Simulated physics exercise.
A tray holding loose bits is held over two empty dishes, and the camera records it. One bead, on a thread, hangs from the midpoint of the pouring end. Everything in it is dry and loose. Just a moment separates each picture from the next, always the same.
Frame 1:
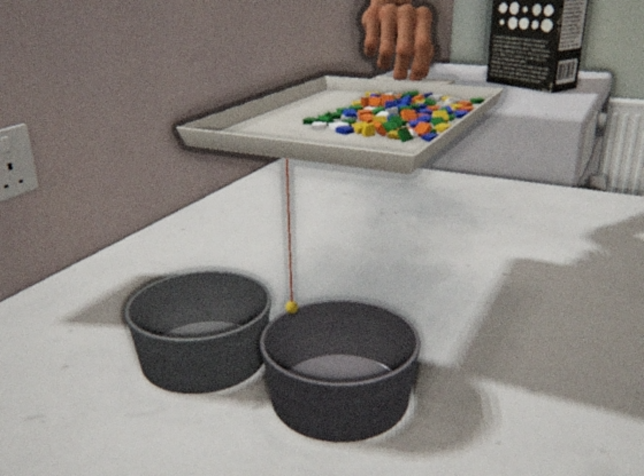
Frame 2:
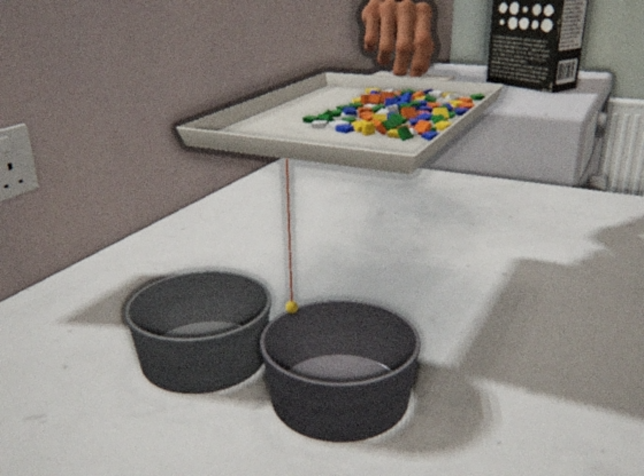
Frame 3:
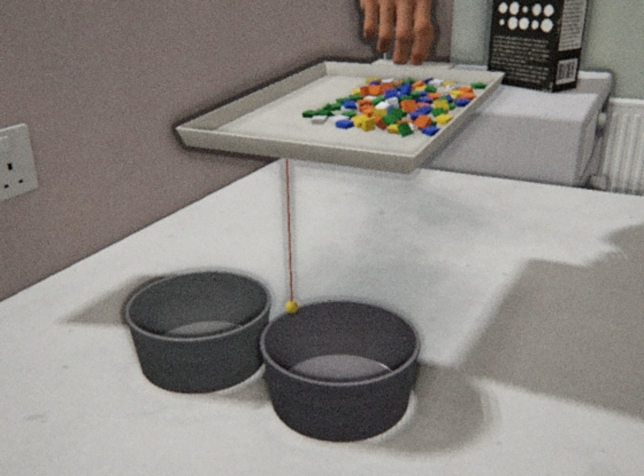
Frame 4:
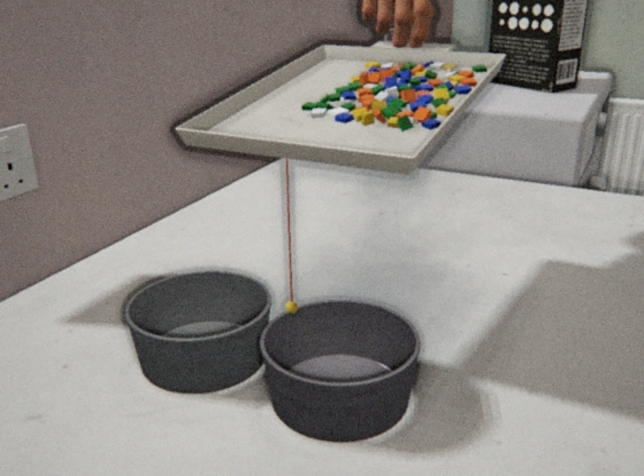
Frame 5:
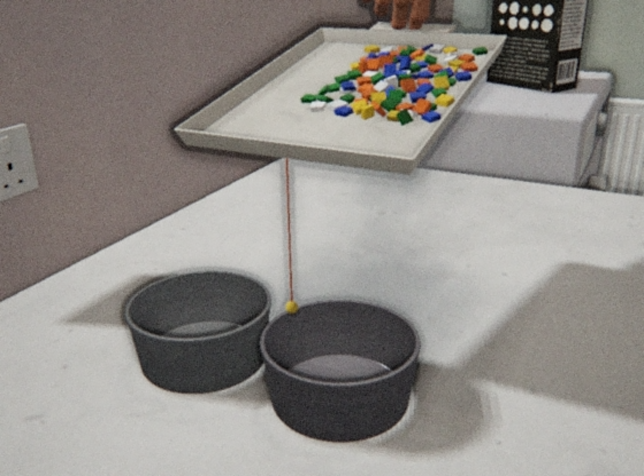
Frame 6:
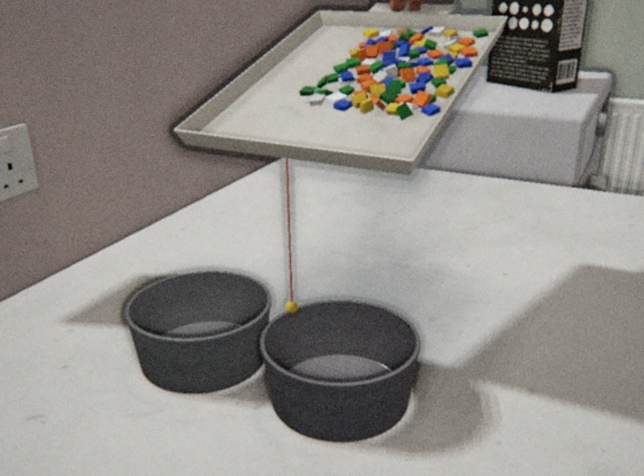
Pale tray of colourful mosaic tiles tilting gradually, its far end rising beside a hand, above two empty dark dishes.
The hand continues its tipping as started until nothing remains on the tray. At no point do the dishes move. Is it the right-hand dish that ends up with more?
The dish on the right is going to receive more.
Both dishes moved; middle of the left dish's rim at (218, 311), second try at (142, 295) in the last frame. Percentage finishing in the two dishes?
Roughly 60 %, then roughly 40 %.
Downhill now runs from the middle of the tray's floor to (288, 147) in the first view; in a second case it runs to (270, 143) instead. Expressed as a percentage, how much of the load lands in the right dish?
About 30 and 10 percent.
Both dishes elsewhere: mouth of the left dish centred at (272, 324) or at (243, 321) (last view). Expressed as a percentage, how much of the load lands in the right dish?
It comes to near 20 per cent the first time and near 30 per cent the second time.
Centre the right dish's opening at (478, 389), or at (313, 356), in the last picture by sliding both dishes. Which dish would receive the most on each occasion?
Try 1 - the dish at left; try 2 - the dish at right.
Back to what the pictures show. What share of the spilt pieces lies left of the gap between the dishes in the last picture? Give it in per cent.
Roughly 60 percent.
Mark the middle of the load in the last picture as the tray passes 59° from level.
Look close to (314, 137) in the last picture.
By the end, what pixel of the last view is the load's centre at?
About (296, 411).
Soon after the last picture, tray tipped steeply; nearly all on the tray; a small part in the air.
A little later, tray tipped right over; about half on the tray; a small part in the right dish; a stray few in the left dish; about a quarter outside both; a stray few in the air.
Later still, tray tipped past a quarter turn; about half in the right dish; a small part in the left dish; about half outside both.
At rest, tray tipped past a quarter turn; about half in the right dish; a small part in the left dish; about half outside both.
